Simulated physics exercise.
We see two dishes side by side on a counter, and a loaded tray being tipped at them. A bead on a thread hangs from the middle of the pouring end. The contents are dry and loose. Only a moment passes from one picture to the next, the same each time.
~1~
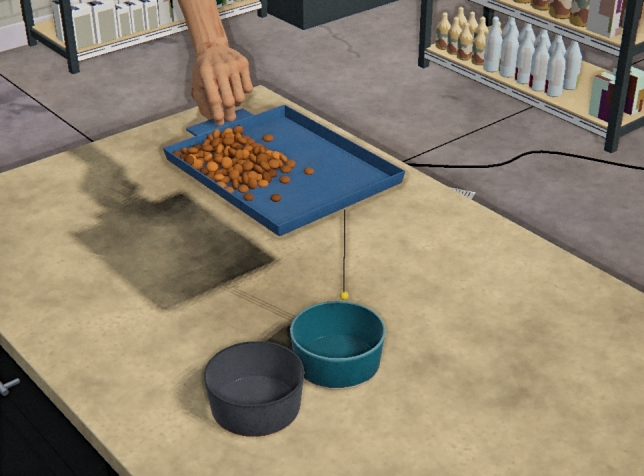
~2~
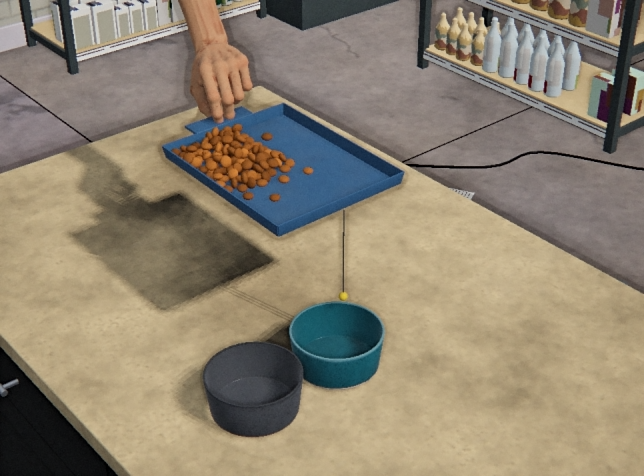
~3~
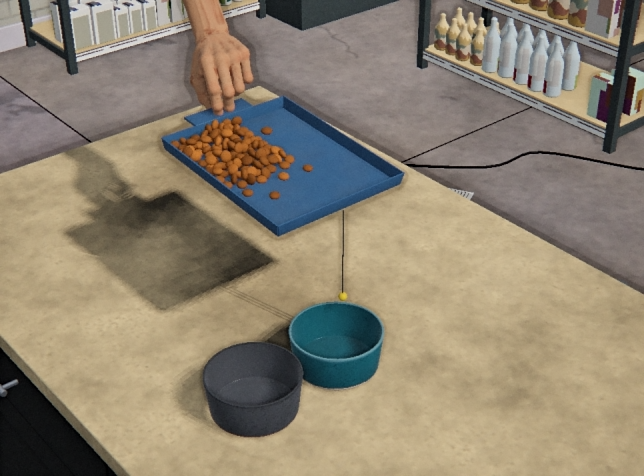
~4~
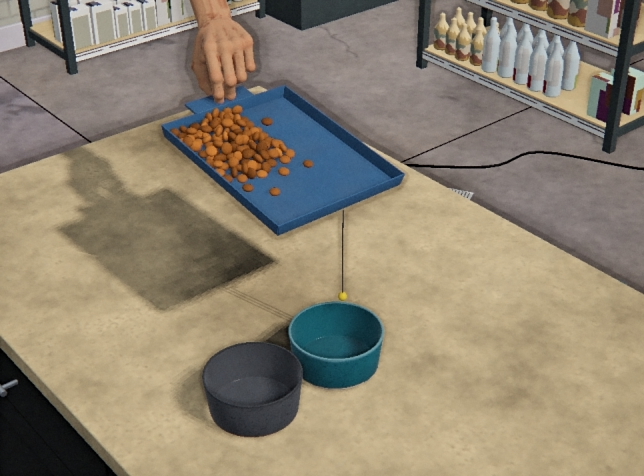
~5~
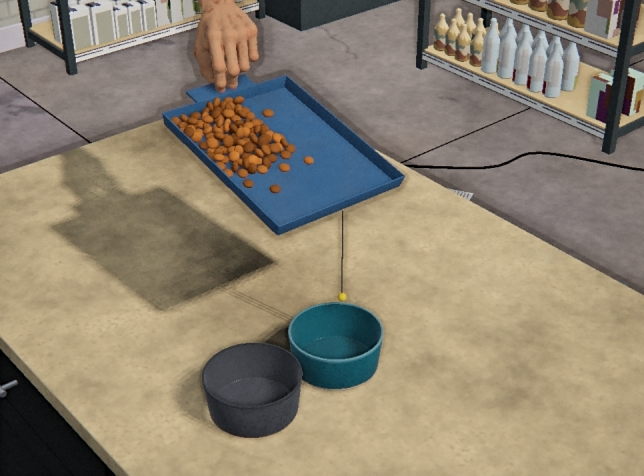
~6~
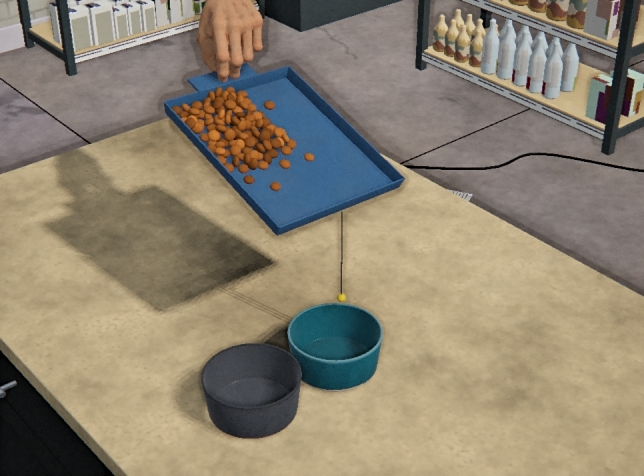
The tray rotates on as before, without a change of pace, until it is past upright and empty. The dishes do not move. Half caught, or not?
In the dishes lies under half of it.
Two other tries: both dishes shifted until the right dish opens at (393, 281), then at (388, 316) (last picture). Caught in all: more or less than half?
The first try: The smaller part. The second: Above a half.
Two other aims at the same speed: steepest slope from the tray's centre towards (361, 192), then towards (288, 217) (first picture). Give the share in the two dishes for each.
In turn 10 and 60 in a hundred.
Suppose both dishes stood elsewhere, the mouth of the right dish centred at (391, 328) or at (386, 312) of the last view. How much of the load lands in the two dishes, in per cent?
First some 70, then 70 per cent.
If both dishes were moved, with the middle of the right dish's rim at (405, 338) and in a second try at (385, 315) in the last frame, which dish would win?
One: The right-hand dish. Two: Right.
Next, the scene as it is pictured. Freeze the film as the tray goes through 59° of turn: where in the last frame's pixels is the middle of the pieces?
Roughly at (338, 196).
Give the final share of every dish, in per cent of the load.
Left dish near 0 in a hundred; right dish near 30.
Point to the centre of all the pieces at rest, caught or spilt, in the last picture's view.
Around (393, 356).
Soon after the last picture, tray tipped steeply; most on the tray; a small part in the air.
A little later, tray tipped right over; about half on the tray; a small part in the right dish; about a third outside both; a stray few in the air.
Later still, tray tipped past a quarter turn; about a third in the right dish; about two thirds outside both.
At rest, tray tipped past a quarter turn; none in the left dish; about a third in the right dish; about two thirds outside both.
